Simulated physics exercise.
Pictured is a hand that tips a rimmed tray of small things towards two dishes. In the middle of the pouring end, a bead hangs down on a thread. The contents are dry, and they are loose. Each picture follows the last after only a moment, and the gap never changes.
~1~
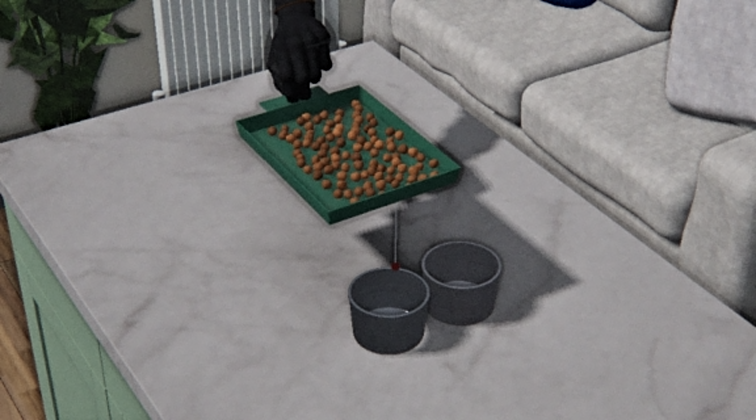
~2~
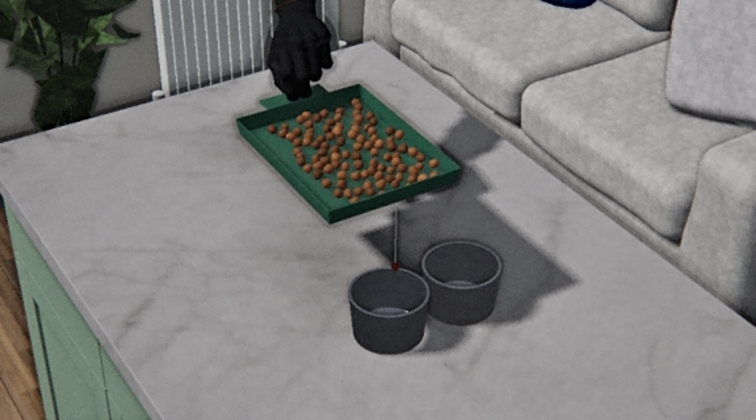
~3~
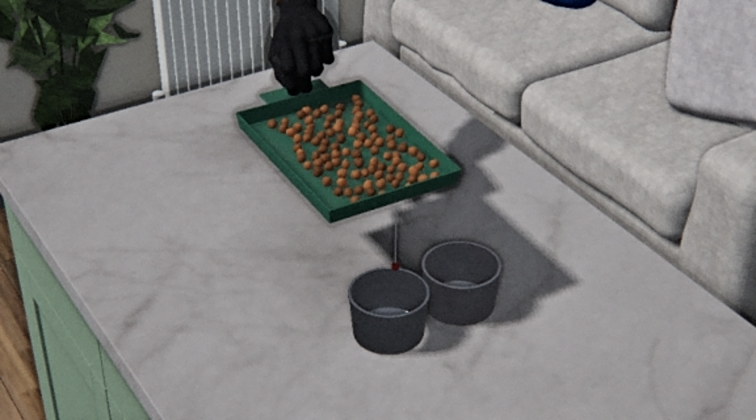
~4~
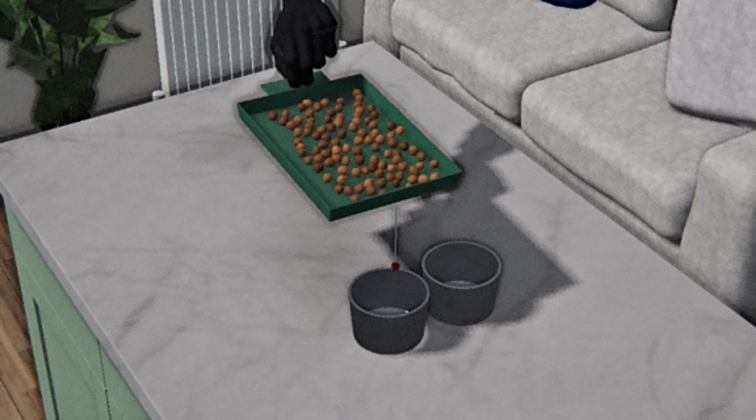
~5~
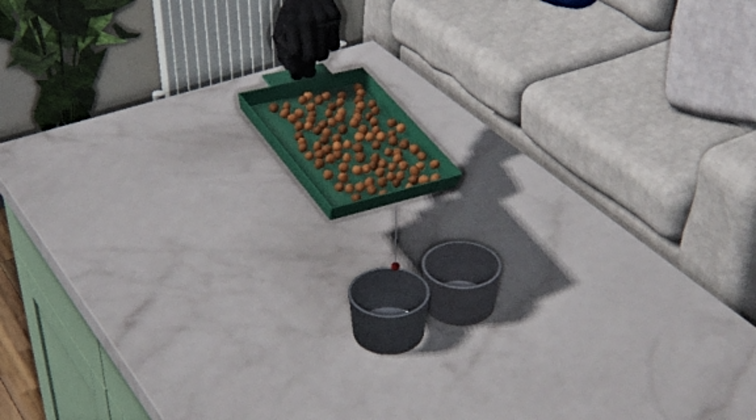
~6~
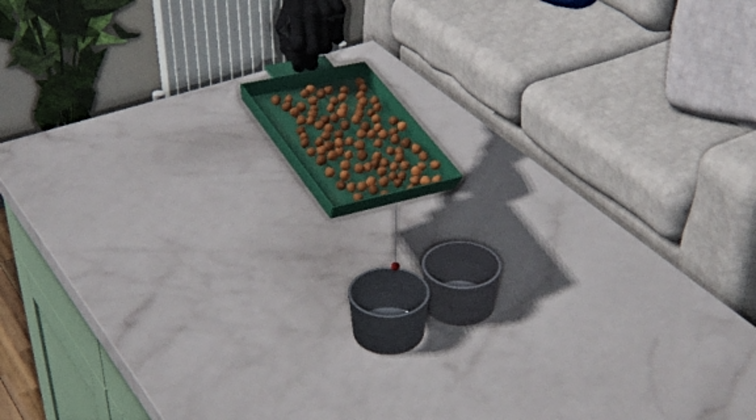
Green tray of small brown balls tilting slightly in a black-gloved hand, above two grey dishes on a marble-look countertop.
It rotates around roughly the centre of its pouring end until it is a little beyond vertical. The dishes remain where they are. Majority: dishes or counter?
Dishes.
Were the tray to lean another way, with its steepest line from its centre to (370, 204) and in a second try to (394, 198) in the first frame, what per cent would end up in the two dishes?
The first try would leave around 30 per cent there, the second around 40 per cent.
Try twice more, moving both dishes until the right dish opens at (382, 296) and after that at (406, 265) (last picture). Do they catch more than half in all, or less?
Shy of half, then shy of half.
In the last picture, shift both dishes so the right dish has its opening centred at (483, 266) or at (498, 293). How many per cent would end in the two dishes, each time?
Roughly 70% the first time and 10% the second time.
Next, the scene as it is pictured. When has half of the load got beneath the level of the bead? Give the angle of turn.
Roughly 110°.
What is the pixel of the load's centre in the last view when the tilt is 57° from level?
Somewhere near pixel (411, 149).
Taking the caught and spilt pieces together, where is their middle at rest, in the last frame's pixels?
The centre ends up roughly at (464, 298).
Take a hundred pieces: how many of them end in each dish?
0 percent ends in the left dish, 70 percent in the right.
Soon after the last picture, tray tipped steeply; all on the tray.
A little later, tray tipped right over; all on the tray.
Later still, tray tipped past a quarter turn; a stray few in the left dish; most in the right dish; about a quarter outside both.
At rest, tray tipped past a quarter turn; a stray few in the left dish; most in the right dish; about a quarter outside both.
